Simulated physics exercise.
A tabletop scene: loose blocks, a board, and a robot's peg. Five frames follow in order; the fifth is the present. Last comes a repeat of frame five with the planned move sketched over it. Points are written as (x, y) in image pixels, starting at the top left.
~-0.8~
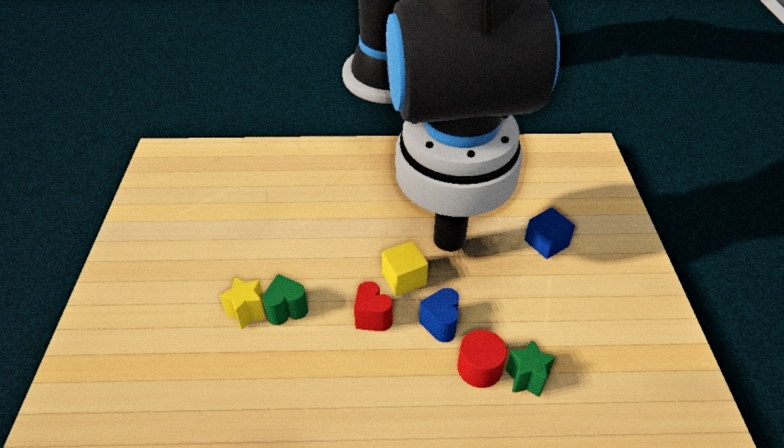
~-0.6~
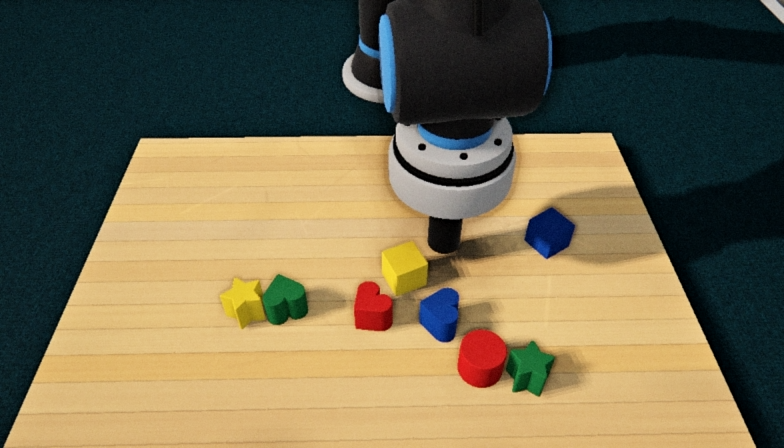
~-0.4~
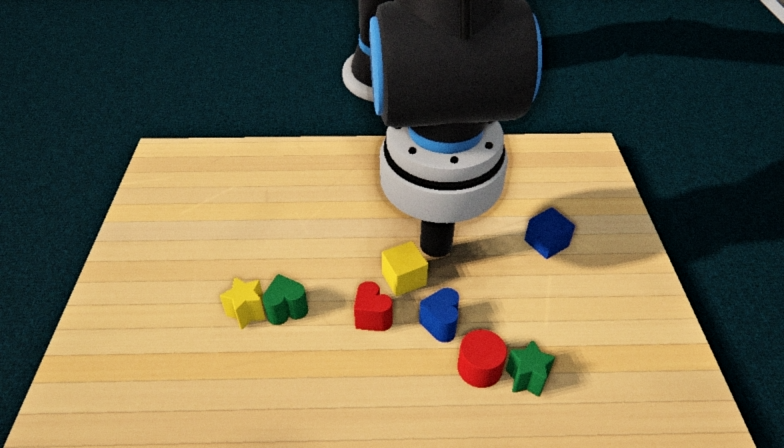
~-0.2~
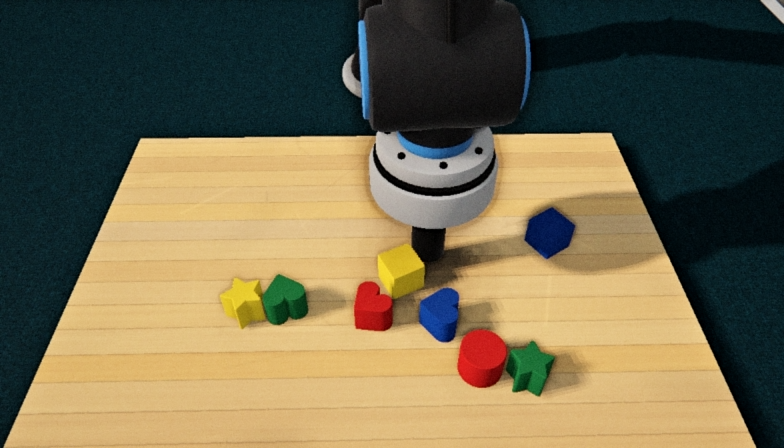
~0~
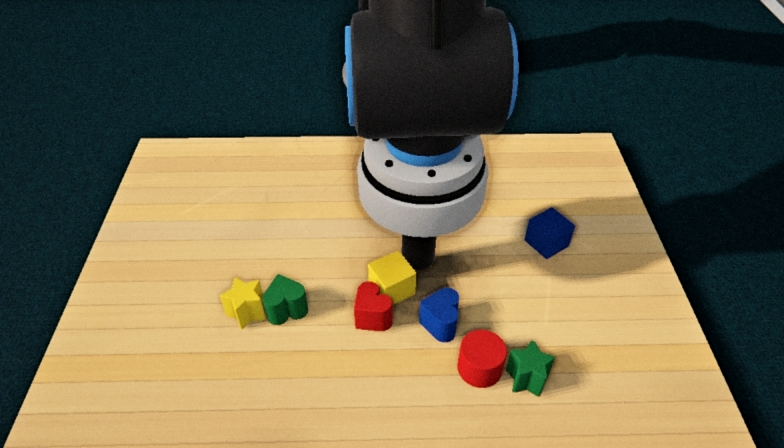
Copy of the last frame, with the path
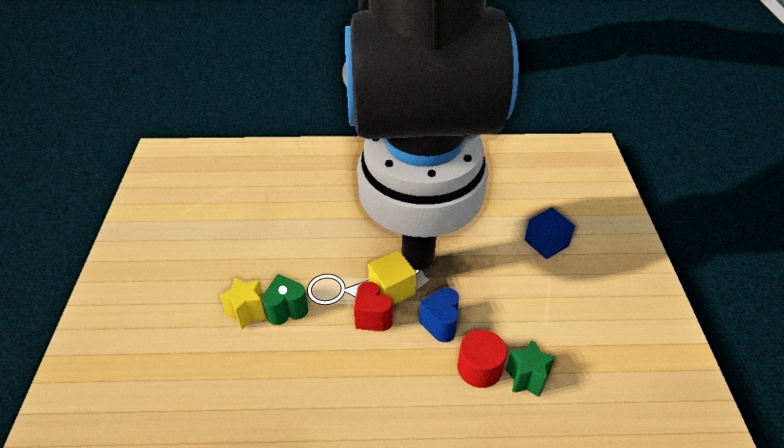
A pale wooden tabletop stands against a dark teal floor, seen from above by a still camera. A black and white robot arm holds a dark peg near a yellow cube, with red and blue hearts below, a yellow star and green heart left, a blue block right, and a red cylinder beside a green star nearer. The peg slides left and nearer, then nudges the yellow cube slightly toward the red heart.
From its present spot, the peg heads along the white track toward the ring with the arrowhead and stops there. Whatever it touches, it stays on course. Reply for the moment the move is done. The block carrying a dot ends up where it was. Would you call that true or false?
That claim is true.
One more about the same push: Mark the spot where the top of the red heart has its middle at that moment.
The centre of its top face lies at (348, 328).
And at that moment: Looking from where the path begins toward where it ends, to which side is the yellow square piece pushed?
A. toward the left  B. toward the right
Answer: A.
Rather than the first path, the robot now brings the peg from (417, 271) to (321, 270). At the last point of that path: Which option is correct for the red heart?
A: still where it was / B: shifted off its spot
My pick is B.
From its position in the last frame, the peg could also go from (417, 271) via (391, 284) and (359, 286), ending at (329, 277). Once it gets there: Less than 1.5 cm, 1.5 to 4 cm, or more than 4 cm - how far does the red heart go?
It goes 1.5 to 4 cm.
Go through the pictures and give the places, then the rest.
In the first picture, tip of the peg (449, 240), middles of tops, green heart (283, 290), red heart (372, 298), yellow square piece (405, 257).
In the second picture, peg (444, 242), nothing pushed.
In the third picture, peg (436, 246), nothing pushed.
In the fourth picture, peg (427, 251), yellow square piece (401, 260).
In the fifth picture, peg (418, 258), green heart (283, 290), red heart (372, 298), yellow square piece (392, 268).
The line goes from (417, 271) over (392, 287) and (360, 291) to (326, 289); the dot is on the green heart.
On the path given first. One third of the way, peg (391, 275); red heart (355, 317), turned 25° anticlockwise; yellow square piece (366, 288).
Two thirds of the way, peg (358, 278); red heart (349, 328), turned 50° anticlockwise; yellow square piece (341, 297), turned 45° anticlockwise.
At the end, peg (325, 276); green heart unmoved; red heart (348, 328), turned 50° anticlockwise; yellow square piece (331, 300), turned 70° anticlockwise.
